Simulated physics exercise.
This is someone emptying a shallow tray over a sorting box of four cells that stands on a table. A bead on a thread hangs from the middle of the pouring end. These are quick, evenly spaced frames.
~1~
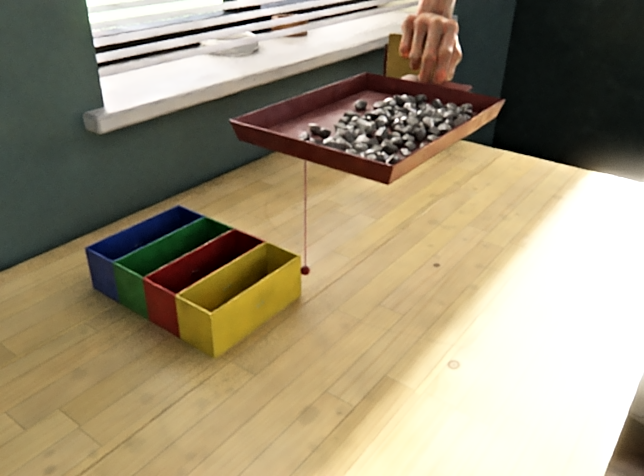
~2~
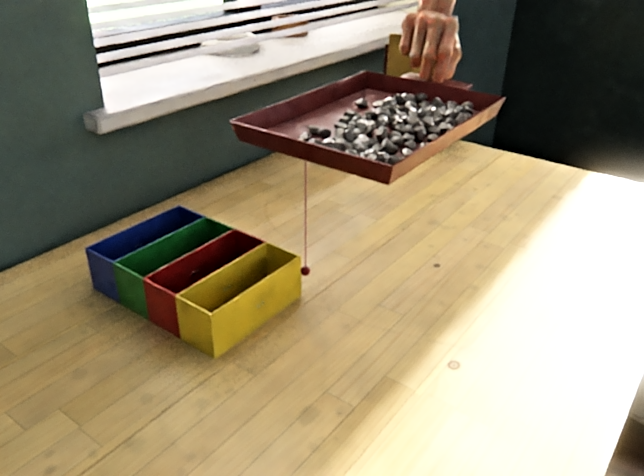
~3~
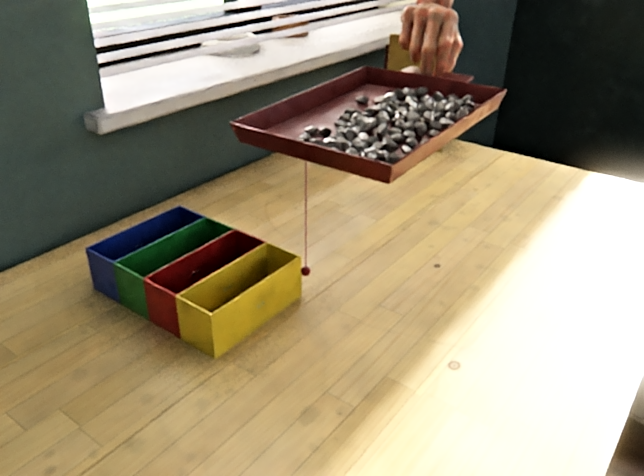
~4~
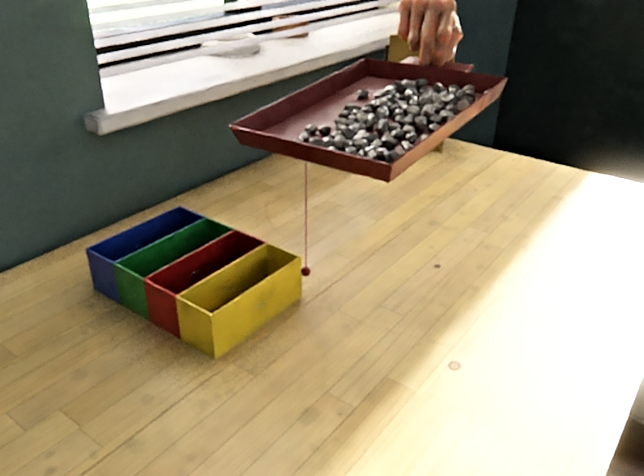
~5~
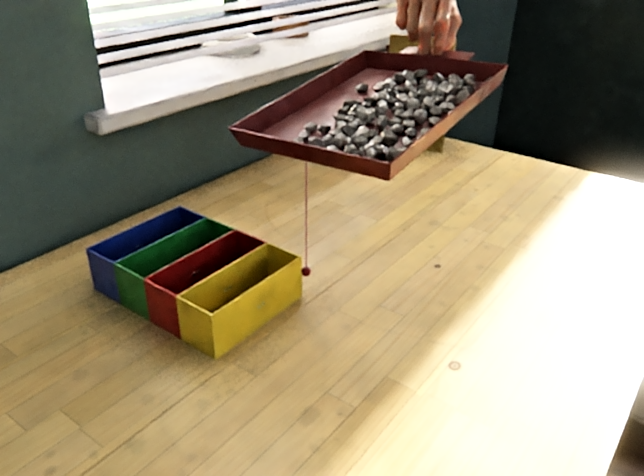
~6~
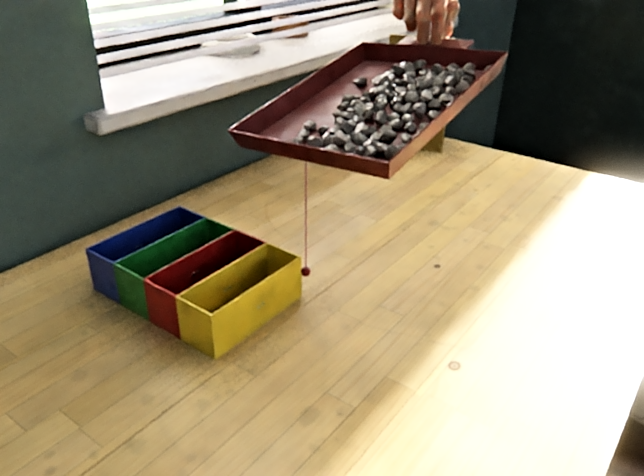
In the video, a hand holds a shallow dark red tray of grey gravel above a table with a blue, green, red and yellow sorting box, then gradually tilts it slightly while a bead hangs beneath on a thread.
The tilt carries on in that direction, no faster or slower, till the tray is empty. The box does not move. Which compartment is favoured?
The yellow cell gets the most.
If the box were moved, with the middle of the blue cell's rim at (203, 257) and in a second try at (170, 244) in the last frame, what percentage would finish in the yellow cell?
Roughly 10 per cent, and 30 per cent.
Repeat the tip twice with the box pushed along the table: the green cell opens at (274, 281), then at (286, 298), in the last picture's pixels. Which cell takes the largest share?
At the first place blue, at the second the cell in blue.
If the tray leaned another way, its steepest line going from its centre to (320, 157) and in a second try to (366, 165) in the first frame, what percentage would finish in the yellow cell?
In turn 20 and 0 in a hundred.
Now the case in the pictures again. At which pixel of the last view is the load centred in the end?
At about (231, 318).
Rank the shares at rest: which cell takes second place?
Next in line is the cell in red.
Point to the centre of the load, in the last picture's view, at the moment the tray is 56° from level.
Close to (284, 128).
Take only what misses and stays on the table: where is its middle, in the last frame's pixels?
Roughly at (266, 360).
Just after the last frame, tray tipped steeply; almost all on the tray; just a few falling or outside the box.
A moment on, tray tipped right over; roughly half on the tray; roughly a quarter in the red cell; about a tenth in the yellow cell; roughly a quarter falling or outside the box.
Further on, tray tipped past a quarter turn; roughly half in the yellow cell; roughly a third in the red cell; roughly a quarter falling or outside the box.
When it is over, tray tipped past a quarter turn; roughly half in the yellow cell; roughly a third in the red cell; not one in the green cell; not one in the blue cell; roughly a quarter outside the box.
